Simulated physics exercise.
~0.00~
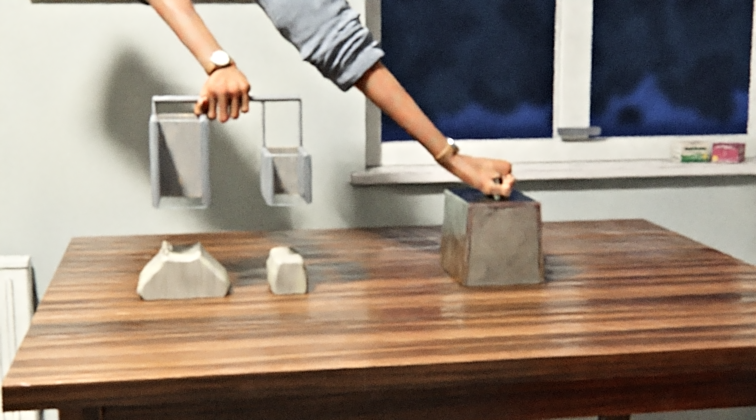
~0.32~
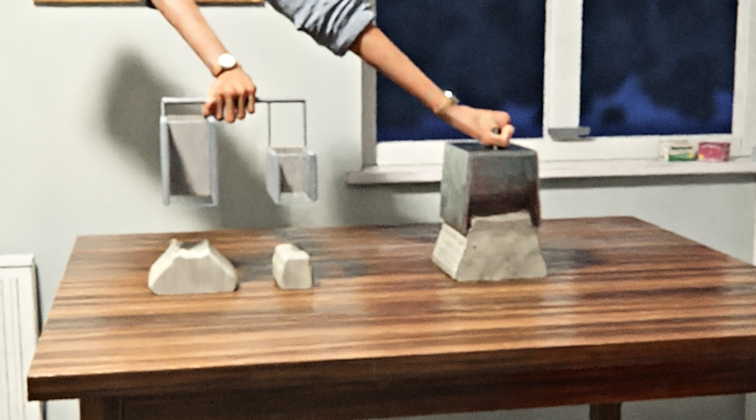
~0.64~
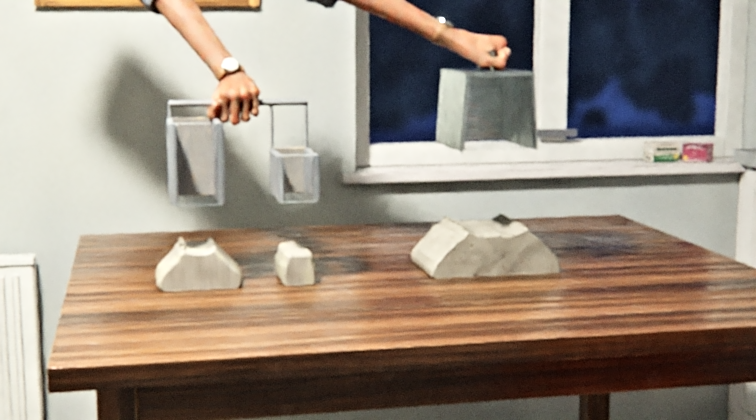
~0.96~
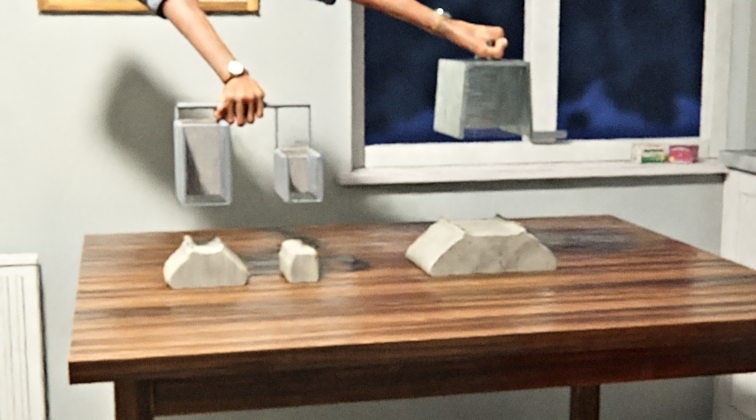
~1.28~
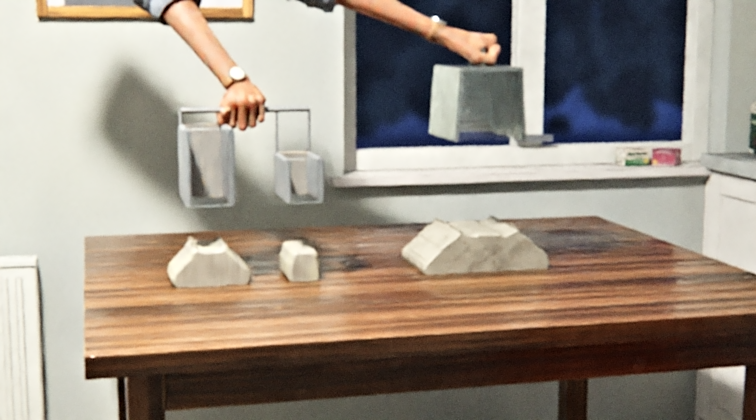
A hand lifting a grey tapered tin off wet mortar, which slumps into a low, wide mound beside two small blocks.
